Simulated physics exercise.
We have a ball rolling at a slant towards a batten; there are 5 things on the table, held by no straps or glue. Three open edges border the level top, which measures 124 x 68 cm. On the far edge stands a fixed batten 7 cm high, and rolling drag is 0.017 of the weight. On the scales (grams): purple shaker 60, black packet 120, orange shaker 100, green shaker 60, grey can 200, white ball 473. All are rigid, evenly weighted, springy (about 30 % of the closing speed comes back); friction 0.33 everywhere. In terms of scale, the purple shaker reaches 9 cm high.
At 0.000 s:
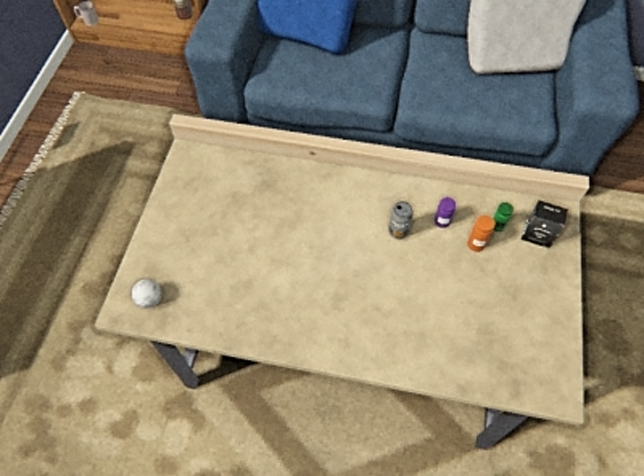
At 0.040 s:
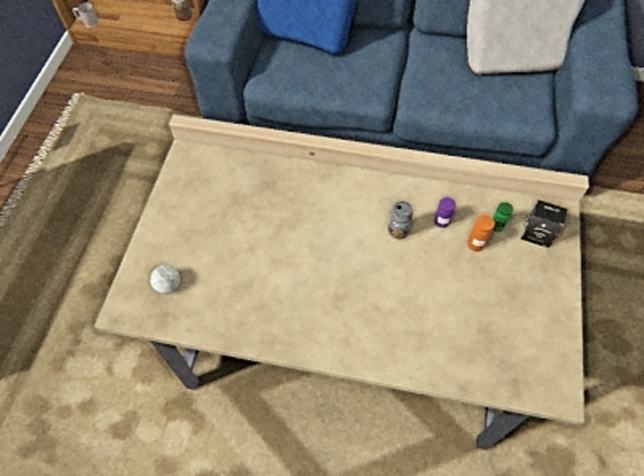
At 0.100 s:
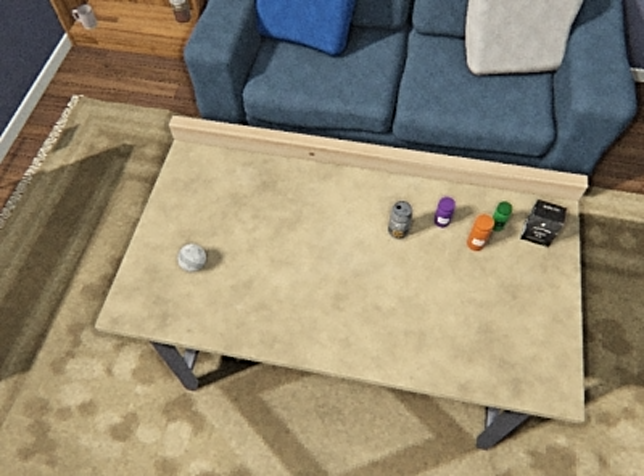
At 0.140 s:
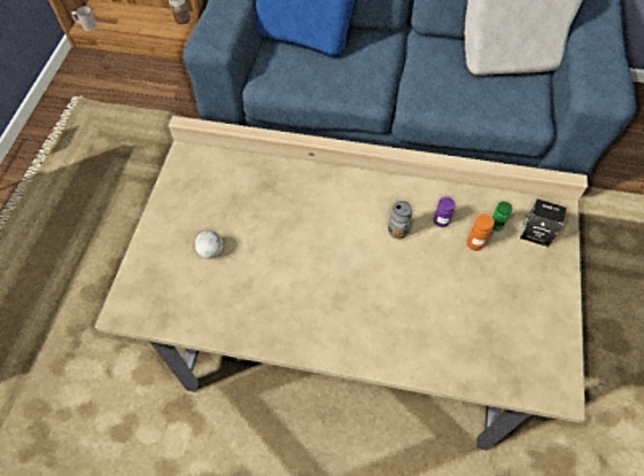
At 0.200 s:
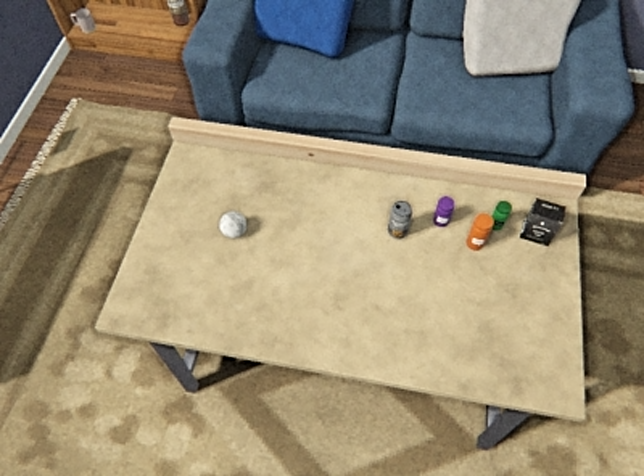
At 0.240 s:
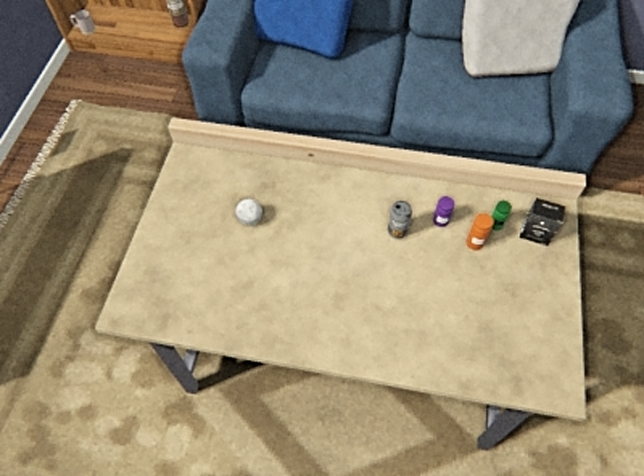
On a tabletop beside a blue sofa, a white ball rolling diagonally up and rightward while small containers and a black packet stay still.
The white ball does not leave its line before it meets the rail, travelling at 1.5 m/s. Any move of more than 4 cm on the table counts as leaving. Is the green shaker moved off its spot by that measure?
No, it remains where it was.
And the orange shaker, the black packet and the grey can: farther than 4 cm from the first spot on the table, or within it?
Here is how it goes: The orange shaker moves off; next, the black packet remains near its start; last, the grey can remains near its start.
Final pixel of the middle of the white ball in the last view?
It comes to rest near (480, 237).
By 0.44 s, white ball near (315, 167).
By 0.94 s, white ball near (412, 206).
By 1.24 s, white ball near (460, 225); purple shaker 11 cm from its spot.
When it is over (2.0 s), not toppled but over 4 cm from the start, purple shaker and orange shaker; the other 3 within 4 cm of the start. End places, in pixels of the last picture, green shaker near (505, 214).
